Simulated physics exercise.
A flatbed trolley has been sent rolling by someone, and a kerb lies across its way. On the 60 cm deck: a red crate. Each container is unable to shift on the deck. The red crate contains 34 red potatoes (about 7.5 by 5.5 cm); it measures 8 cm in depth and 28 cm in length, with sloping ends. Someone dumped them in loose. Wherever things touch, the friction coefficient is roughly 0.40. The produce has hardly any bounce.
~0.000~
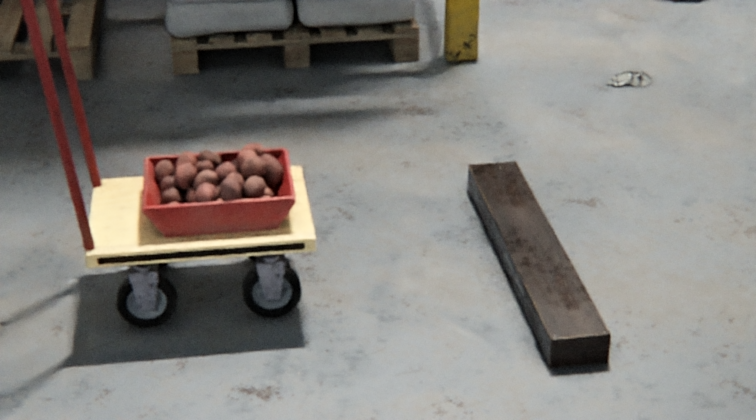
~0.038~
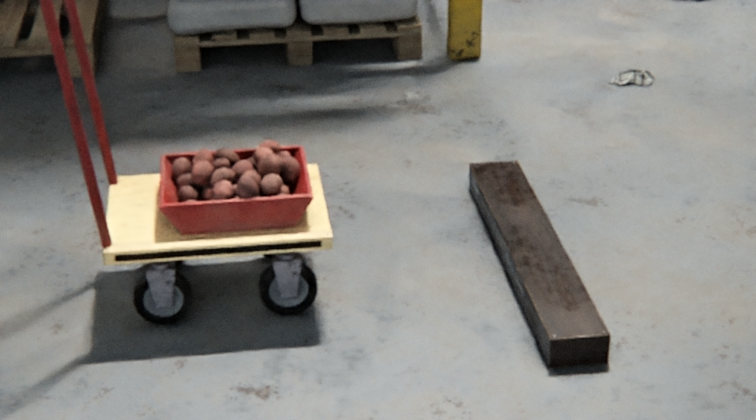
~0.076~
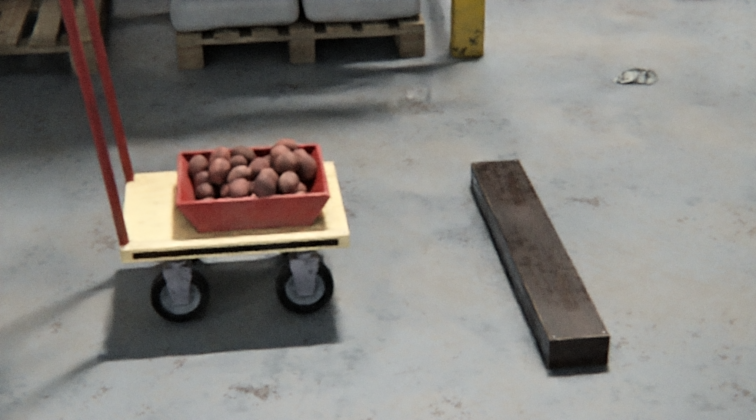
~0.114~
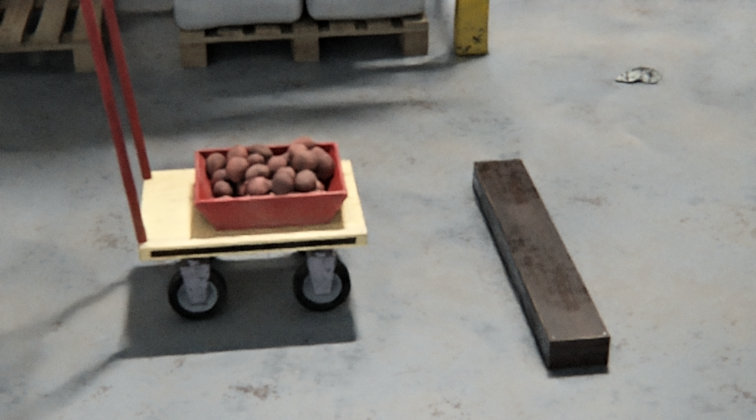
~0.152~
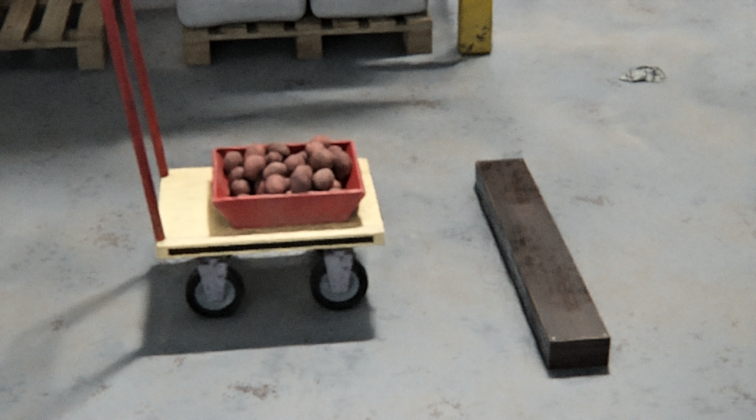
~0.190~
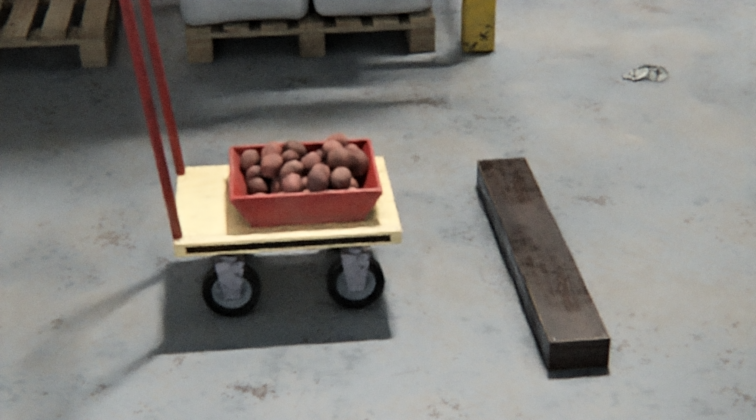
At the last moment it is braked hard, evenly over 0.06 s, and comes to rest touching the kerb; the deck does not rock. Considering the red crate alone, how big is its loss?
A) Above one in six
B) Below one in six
(B) Below one in six.
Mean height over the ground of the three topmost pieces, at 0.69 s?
About 38 cm up, on average.
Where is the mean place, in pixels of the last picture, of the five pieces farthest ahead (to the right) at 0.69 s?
At about (493, 149).
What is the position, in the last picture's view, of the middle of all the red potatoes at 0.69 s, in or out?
Somewhere around pixel (454, 170).
After 0.47 s, braking starts.
After 0.57 s, red crate 34 in, 0 out.
After 0.69 s, red crate 34 in, 0 out.
After 0.92 s, red crate 34 in, 0 out.
Final count (at 1.43 s), red crate 34 in, 0 out. Asked share, 0 of 34, 0 per cent.
